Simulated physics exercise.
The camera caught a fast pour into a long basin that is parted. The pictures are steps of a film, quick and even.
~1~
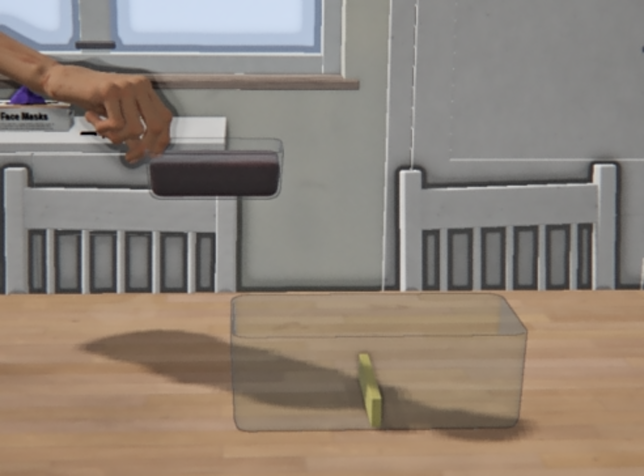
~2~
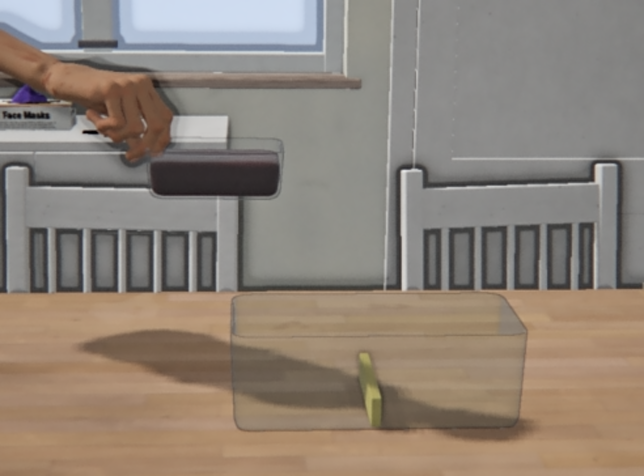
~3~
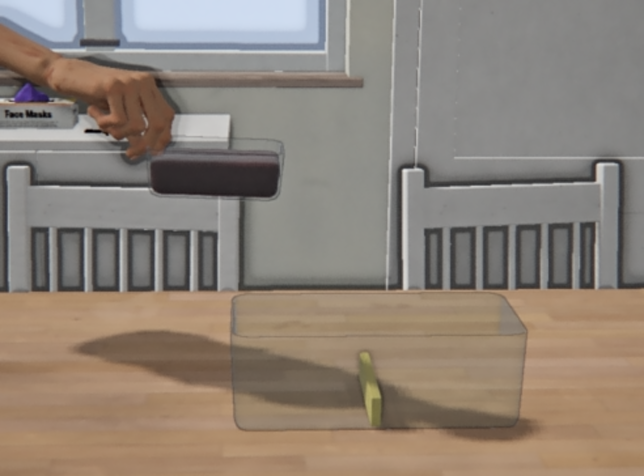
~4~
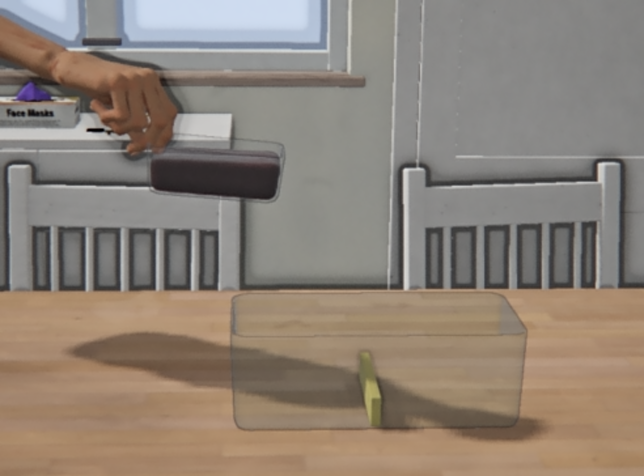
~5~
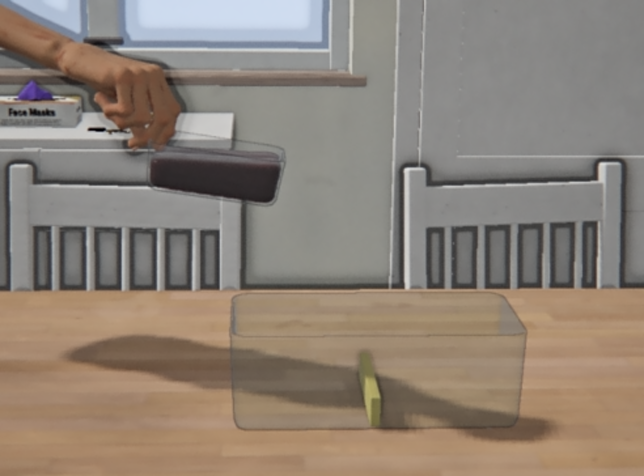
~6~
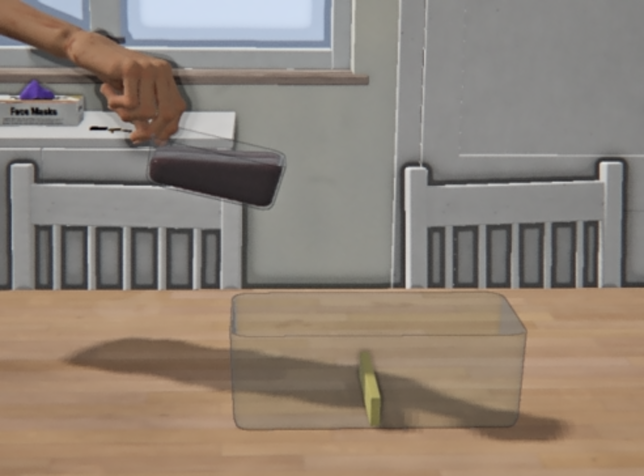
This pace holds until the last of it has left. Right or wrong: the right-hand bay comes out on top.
Wrong, the left bay does.
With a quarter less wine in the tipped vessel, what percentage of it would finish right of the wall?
That share would be some 5 parts in a hundred.
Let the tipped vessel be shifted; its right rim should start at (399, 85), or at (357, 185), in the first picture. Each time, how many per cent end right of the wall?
90 %, then 75 %.
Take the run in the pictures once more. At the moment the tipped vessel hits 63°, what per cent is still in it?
About 30 %.
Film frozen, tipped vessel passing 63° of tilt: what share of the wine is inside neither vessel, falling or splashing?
That works out near 45 percent.
A moment on, the tilt is 63° and 31 per cent is still to pour, 22 is left of the wall and 0 right of it.
Next, the tilt is 91° and 7 per cent is still to pour, 81 is left of the wall and 4 right of it.
Then the tilt is 95° and 1 per cent is still to pour, 89 is left of the wall and 7 right of it.
Later the tilt is 95° and 0 per cent is still to pour, 91 is left of the wall and 8 right of it.
In the end 91 per cent lies left of the wall, 8 right of it and 2 outside.
